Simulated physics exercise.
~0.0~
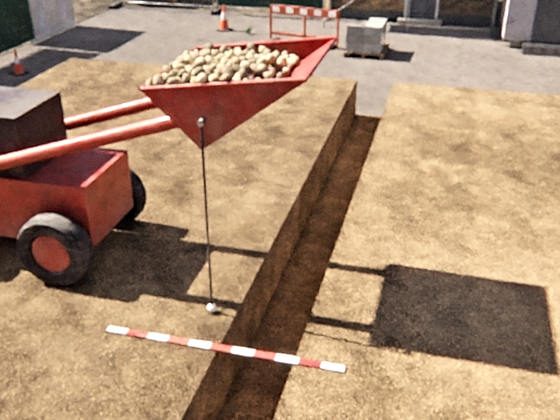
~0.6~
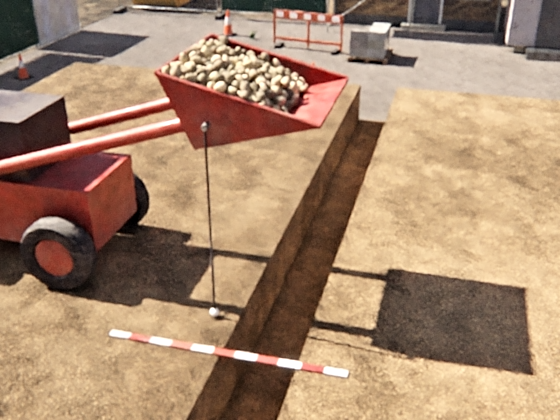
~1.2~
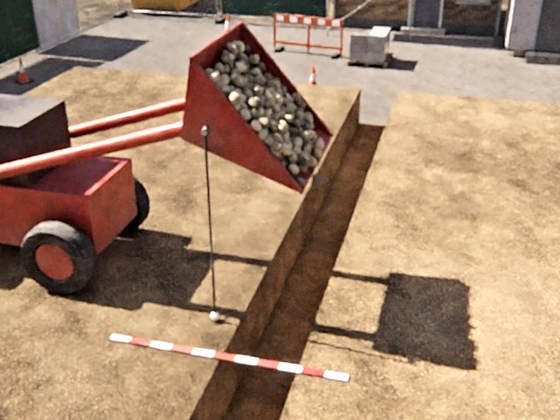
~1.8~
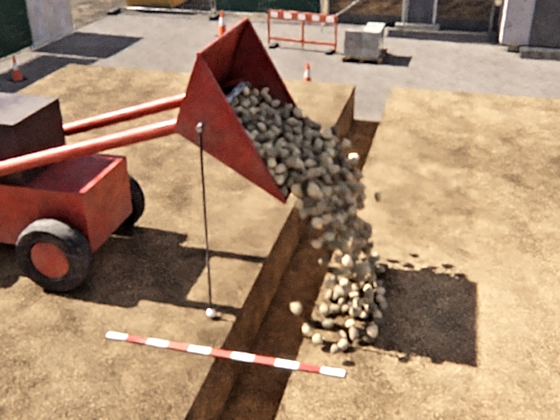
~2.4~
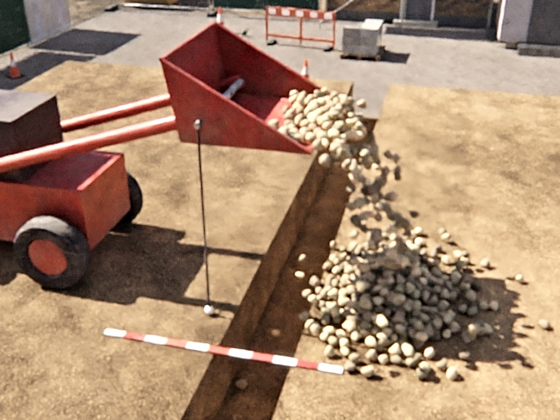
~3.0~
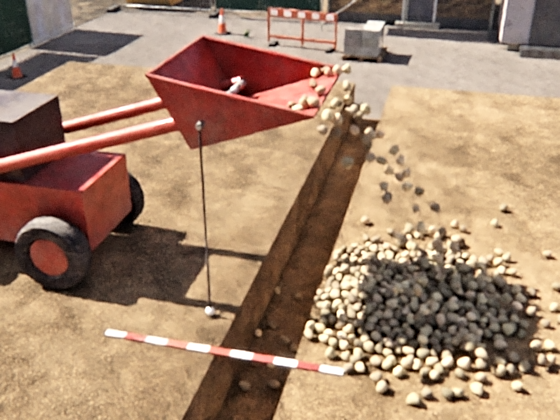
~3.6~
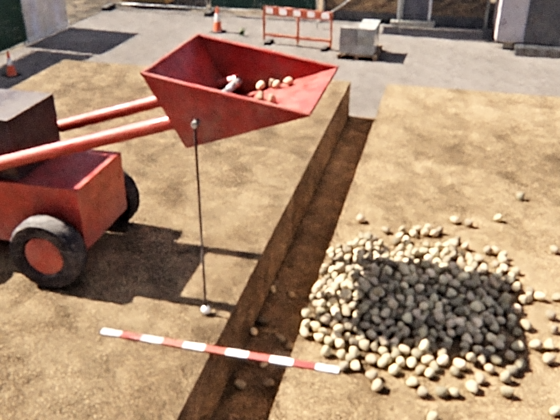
A red loader tips its bucket forward over a trench, pouring pale rounded stones mostly onto the ground beyond it, then tilts the bucket back up, leaving a wide heap on the far side, a few stones in the trench and a few still in the bucket.
